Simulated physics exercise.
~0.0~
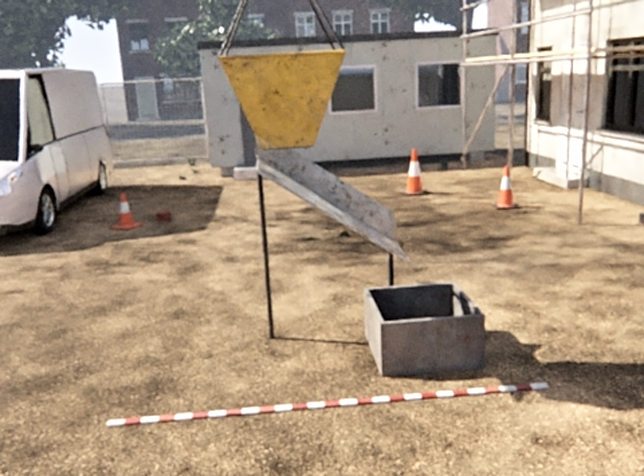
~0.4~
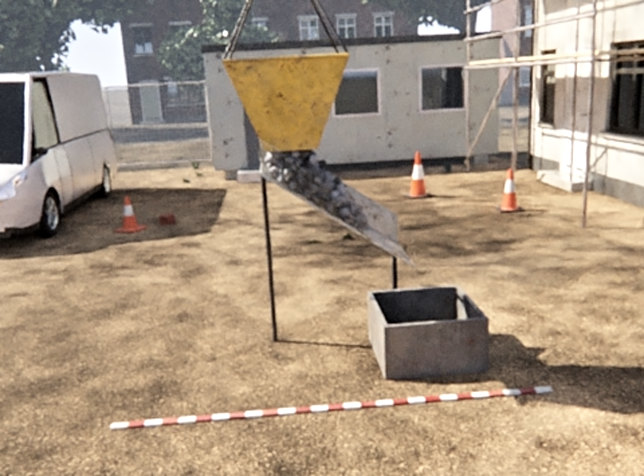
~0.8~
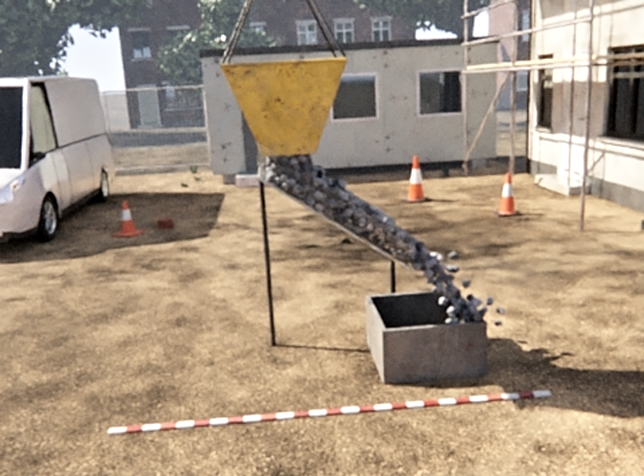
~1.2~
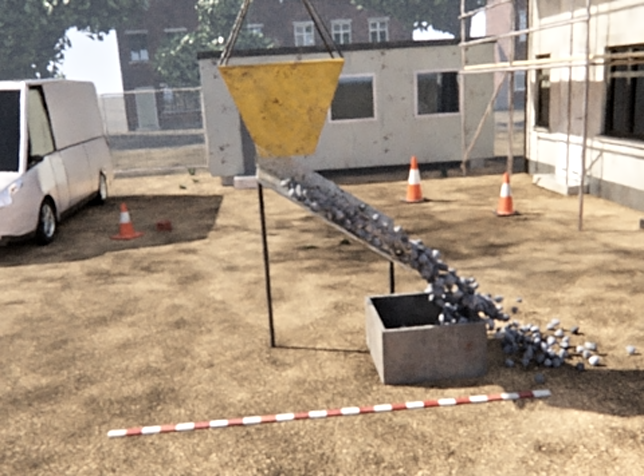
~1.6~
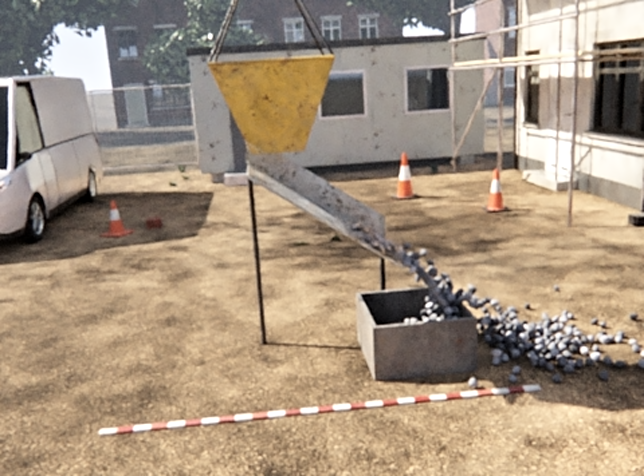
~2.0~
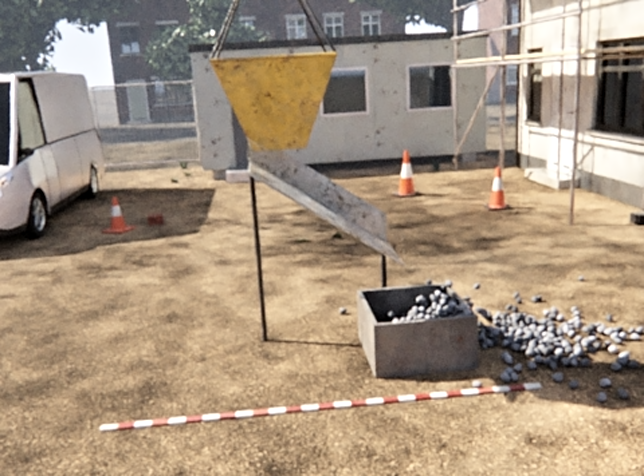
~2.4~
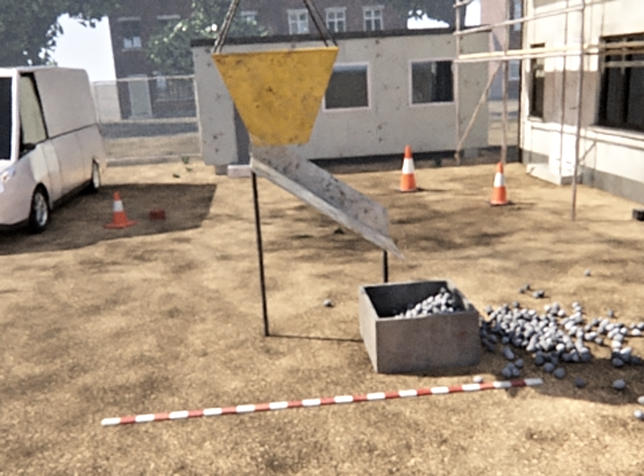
To begin with, a yellow skip hangs above a fixed, sloping steel chute that leads down toward an open grey bin, with a red and white staff lying on the sandy ground in front. Grey, rounded stones pour from the bottom of the skip and slide down the chute to the right. They spill off its lower end, some dropping into the bin and others flying past its right side. The skip and then the chute empty as the last stones tumble off. Finally, most of the stones lie heaped in the bin, while a smaller share rests scattered on the ground to its right.
